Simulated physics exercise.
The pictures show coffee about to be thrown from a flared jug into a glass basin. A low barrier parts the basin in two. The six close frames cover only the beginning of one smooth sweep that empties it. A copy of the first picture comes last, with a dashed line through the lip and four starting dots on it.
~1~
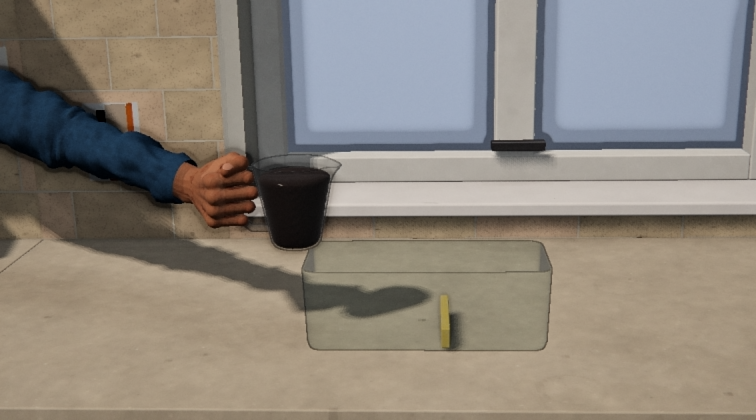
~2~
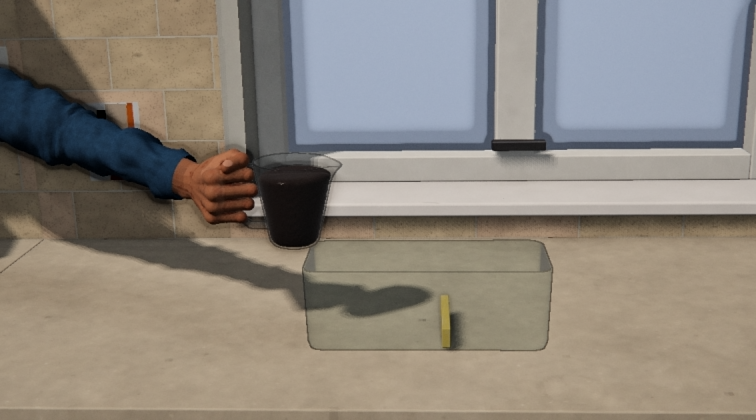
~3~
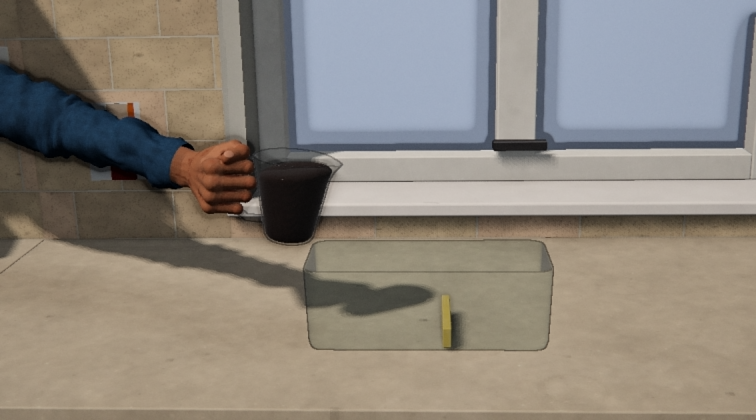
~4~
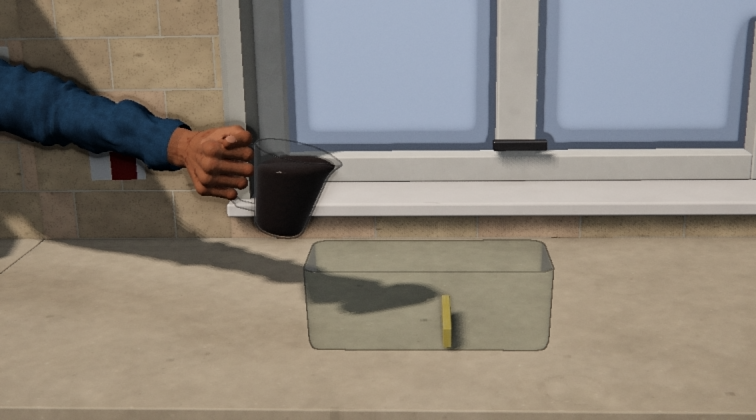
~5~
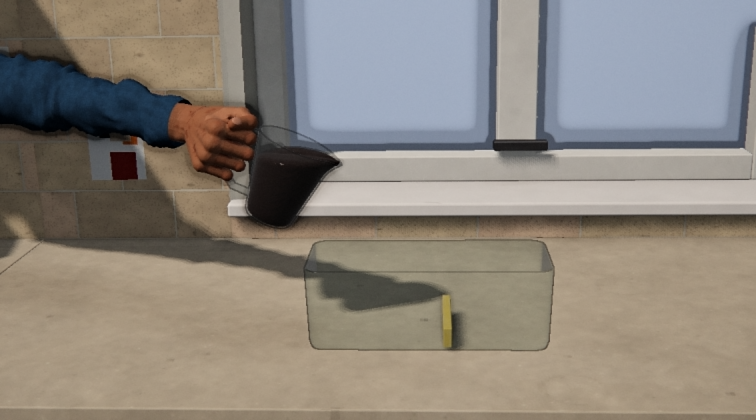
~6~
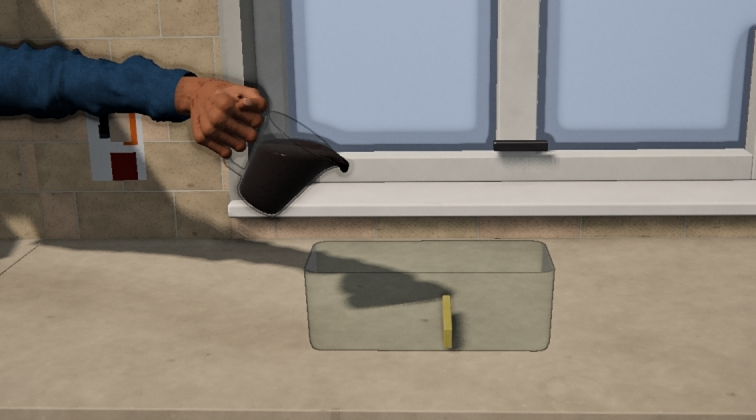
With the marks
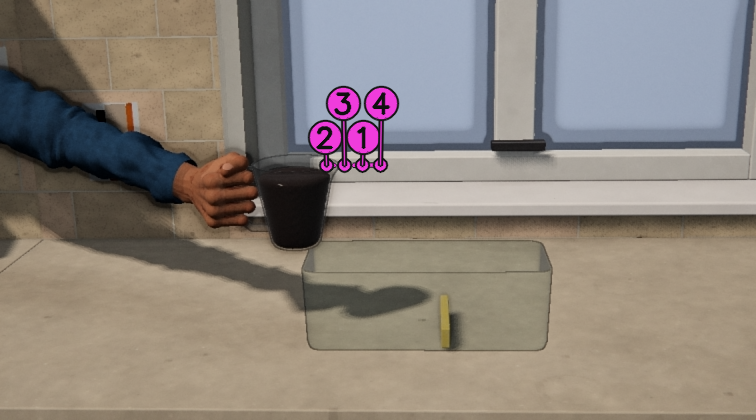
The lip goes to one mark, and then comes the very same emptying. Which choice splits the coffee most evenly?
The answer is dot 1.
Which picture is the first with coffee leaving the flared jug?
In picture 6.
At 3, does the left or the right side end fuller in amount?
More ends on the left.
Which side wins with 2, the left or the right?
The left side.
On the marked copy, 1 at (362, 165); 2 at (326, 165); 3 at (344, 165); 4 at (380, 165).
With 1, about 48 % ends left of the wall and 51 % right of it.
With 2, about 80 % ends left of the wall and 15 % right of it; 4 % is lost outside.
With 3, about 80 % ends left of the wall and 15 % right of it; 5 % is lost outside.
With 4, about 20 % ends left of the wall and 78 % right of it.
